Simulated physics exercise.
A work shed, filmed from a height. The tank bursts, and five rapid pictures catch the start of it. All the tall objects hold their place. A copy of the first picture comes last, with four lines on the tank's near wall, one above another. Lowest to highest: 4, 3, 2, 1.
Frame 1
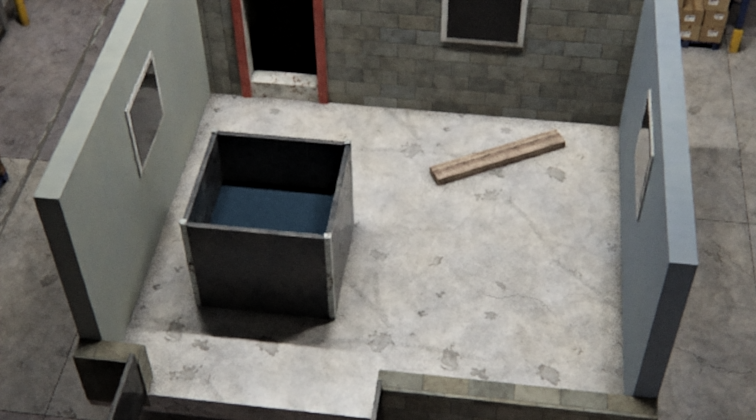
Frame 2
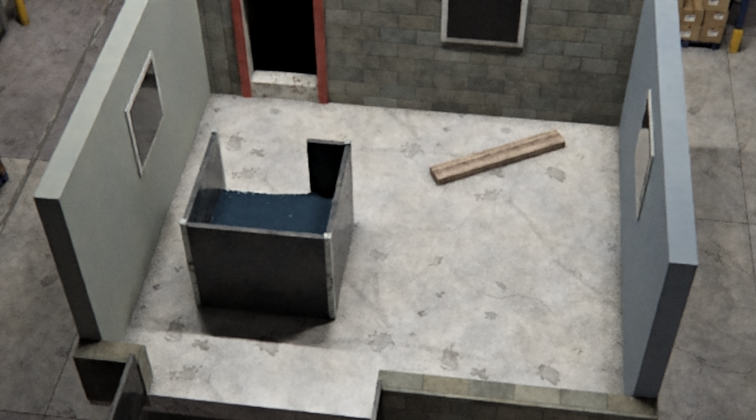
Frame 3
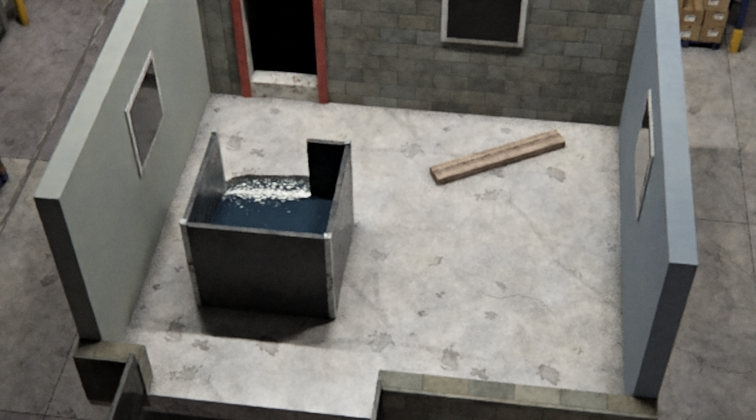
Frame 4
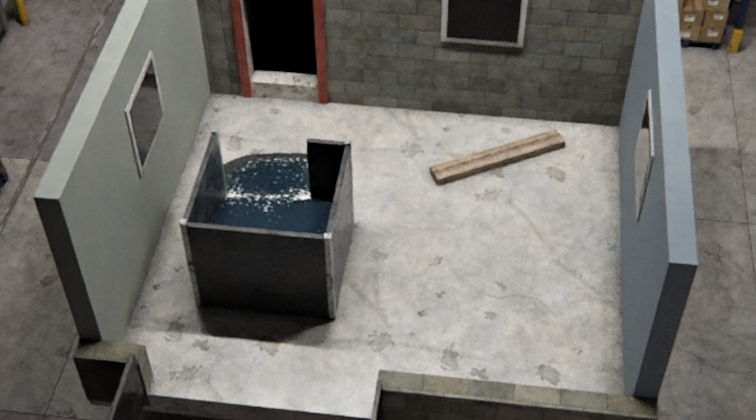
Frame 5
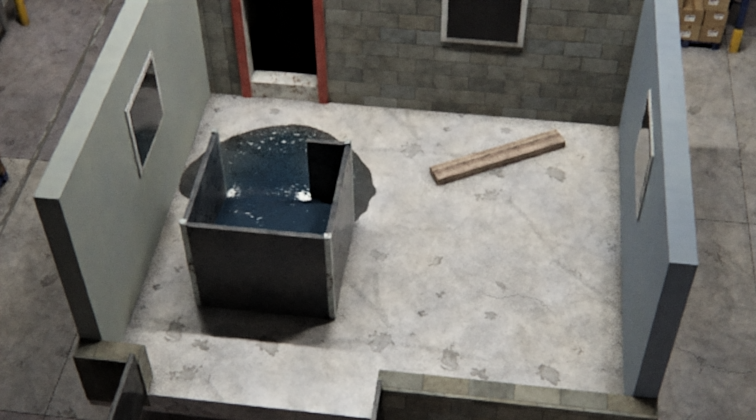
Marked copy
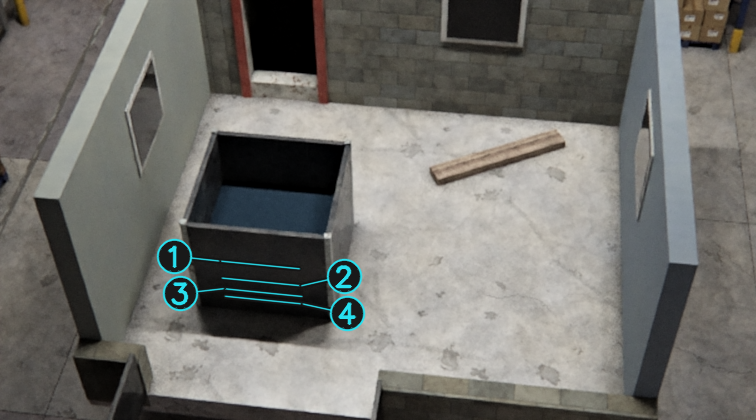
In a work shed with a red doorway, the back of a dark tank opened and blue water poured out behind it, spreading across the pale floor while a wooden beam lay still.
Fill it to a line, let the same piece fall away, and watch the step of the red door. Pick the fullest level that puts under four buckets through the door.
I would pick mark 2.
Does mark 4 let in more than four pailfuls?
No, that is safe.
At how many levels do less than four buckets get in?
Three of them.
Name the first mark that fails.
That would be 1.
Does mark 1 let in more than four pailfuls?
Yes, it does.
On the marked copy, 1 at (259, 264); 2 at (261, 281); 3 at (262, 292); 4 at (263, 300); from the bottom up 4, 3, 2, 1.
Choosing 1, about 10 bucketfuls get in.
Choosing 2, a splash gets over, under a bucket.
Choosing 3, nothing gets over.
Choosing 4, nothing gets over.
